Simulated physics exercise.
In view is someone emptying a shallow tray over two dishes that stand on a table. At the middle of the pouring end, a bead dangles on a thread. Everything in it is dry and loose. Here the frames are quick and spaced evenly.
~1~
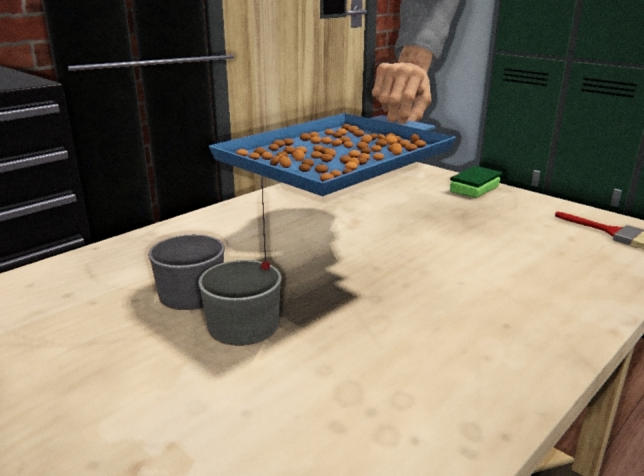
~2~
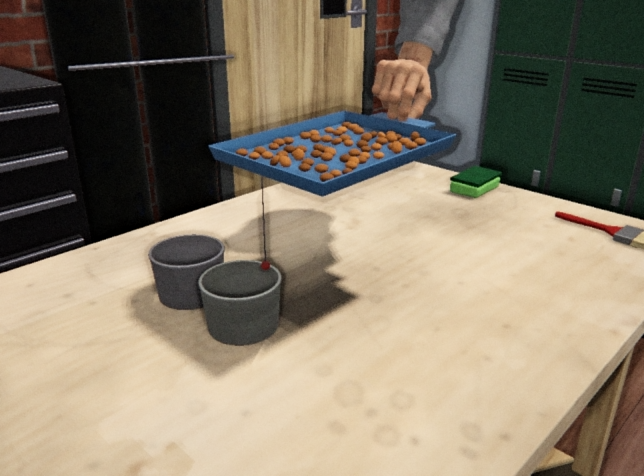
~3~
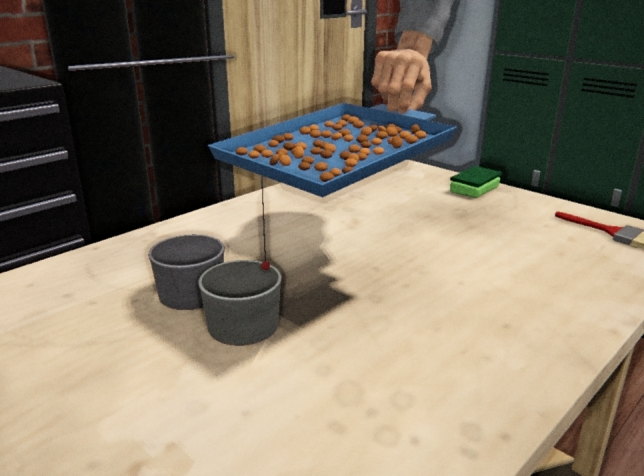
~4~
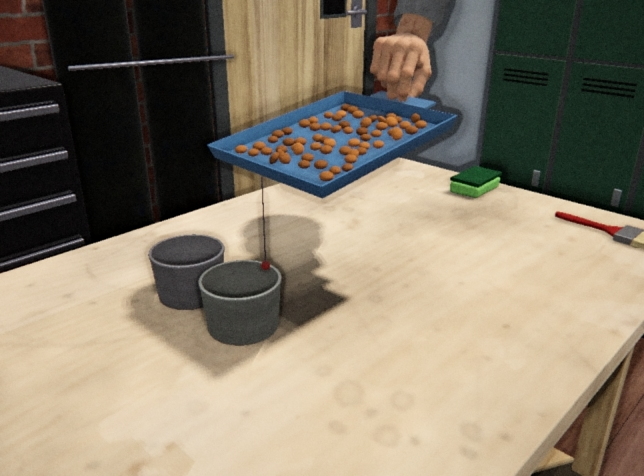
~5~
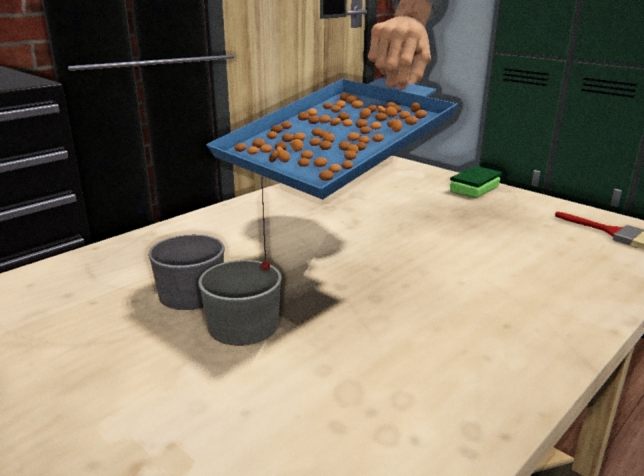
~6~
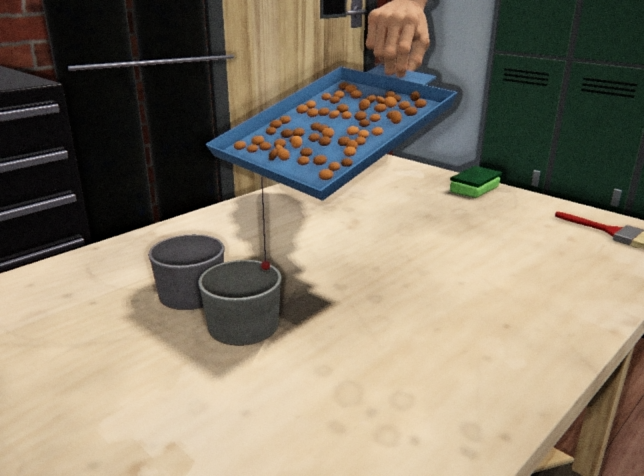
At first, a hand holds a blue tray of small brown pieces almost level above two dark grey dishes on a wooden table, beside a red bead on a thread. Then the hand gradually raises the tray's far end, steepening its slope toward the dishes, while the pieces stay spread across it.
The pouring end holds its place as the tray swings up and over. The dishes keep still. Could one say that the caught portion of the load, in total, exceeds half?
Well, most of the load misses the dishes, as it turns out.
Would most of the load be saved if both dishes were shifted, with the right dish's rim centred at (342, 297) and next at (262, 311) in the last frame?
At place one a lesser share; at place two the greater share.
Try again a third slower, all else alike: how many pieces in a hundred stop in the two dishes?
It would come out near 20 per cent.
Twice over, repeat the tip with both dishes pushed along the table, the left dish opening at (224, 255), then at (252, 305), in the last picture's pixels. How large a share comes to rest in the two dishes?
10, then 60 %.
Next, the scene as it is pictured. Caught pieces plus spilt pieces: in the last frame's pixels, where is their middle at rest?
I'd place the middle at about (267, 359).
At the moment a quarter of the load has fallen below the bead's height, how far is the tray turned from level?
Roughly 100 degrees of tilt.
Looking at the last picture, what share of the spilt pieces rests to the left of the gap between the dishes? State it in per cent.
Around 30 %.
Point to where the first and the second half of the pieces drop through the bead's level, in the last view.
It goes through near (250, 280) first, then near (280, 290).
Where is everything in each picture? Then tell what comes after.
In the first frame, corners of the pouring end at (215, 146) and (323, 180), level; middle of the load at (325, 151), bits of cat kibble; left dish at (158, 280); right dish at (210, 313); bead on its thread at (266, 265).
In the second frame, corners of the pouring end at (214, 146) and (322, 181), level; middle of the load at (325, 149).
In the third frame, corners of the pouring end at (214, 145) and (322, 182), tipped barely, lowest at the right corner; middle of the load at (325, 146).
In the fourth frame, corners of the pouring end at (213, 144) and (321, 183), tipped a little, lowest at the right corner; middle of the load at (325, 140).
In the fifth frame, corners of the pouring end at (212, 144) and (321, 185), tipped a little, lowest at the right corner; middle of the load at (324, 134).
In the sixth frame, corners of the pouring end at (211, 143) and (320, 187), tipped clearly, lowest at the right corner; middle of the load at (323, 129); left dish at (158, 280); right dish at (210, 313).
Soon after the last picture, tray tipped steeply; nearly all on the tray; a small part in the air.
A little later, tray tipped right over; about half on the tray; a small part in the right dish; about a quarter outside both; about a quarter in the air.
Later still, tray tipped past a quarter turn; about a quarter in the right dish; most outside both.
At rest, tray tipped past a quarter turn; about a quarter in the right dish; none in the left dish; most outside both.
